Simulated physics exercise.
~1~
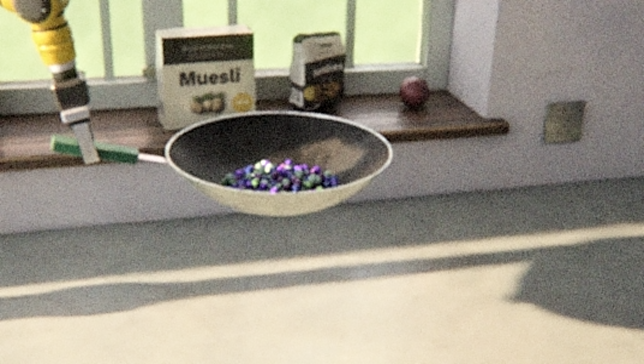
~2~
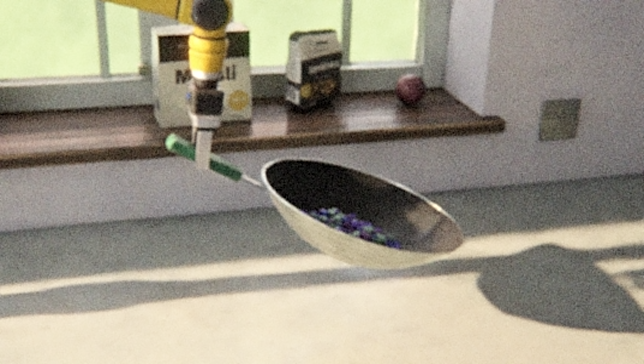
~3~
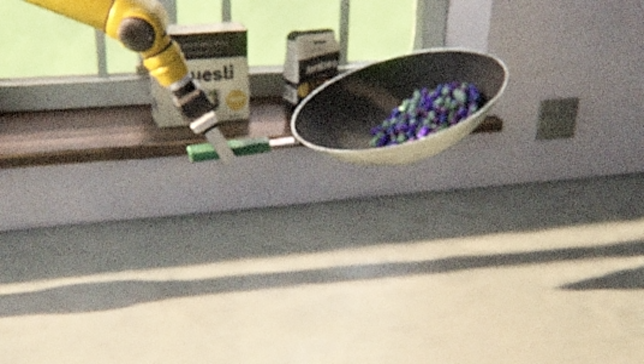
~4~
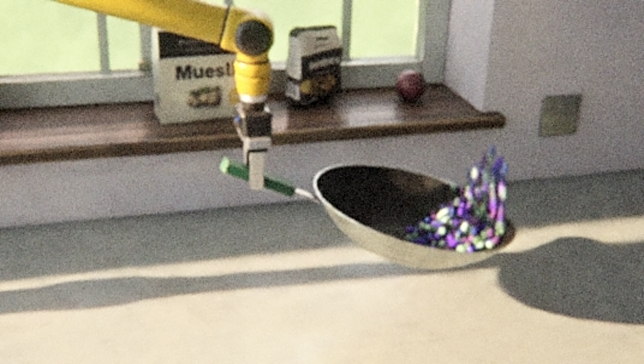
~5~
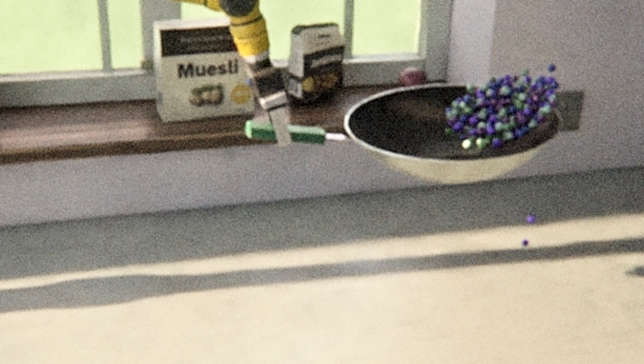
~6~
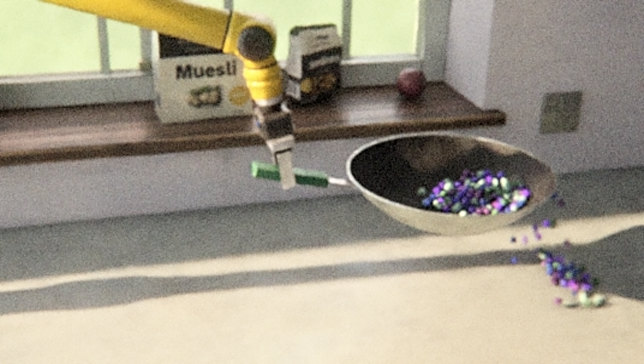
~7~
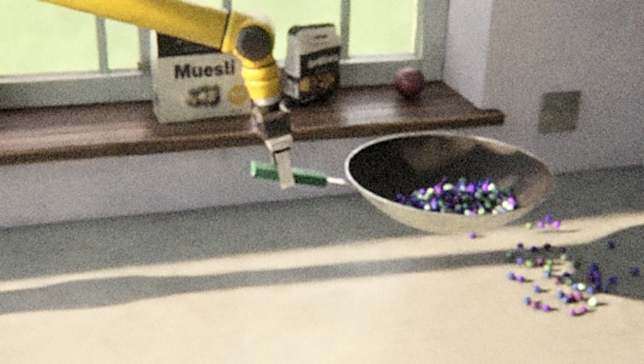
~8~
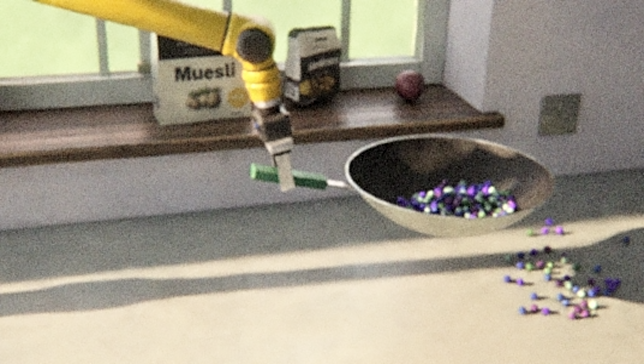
A yellow robot arm swung a wok of small colourful sweets to the right, dipping and lifting it until they flew up near the far rim, and some spilled onto the table while most stayed in the wok, which ended held level.
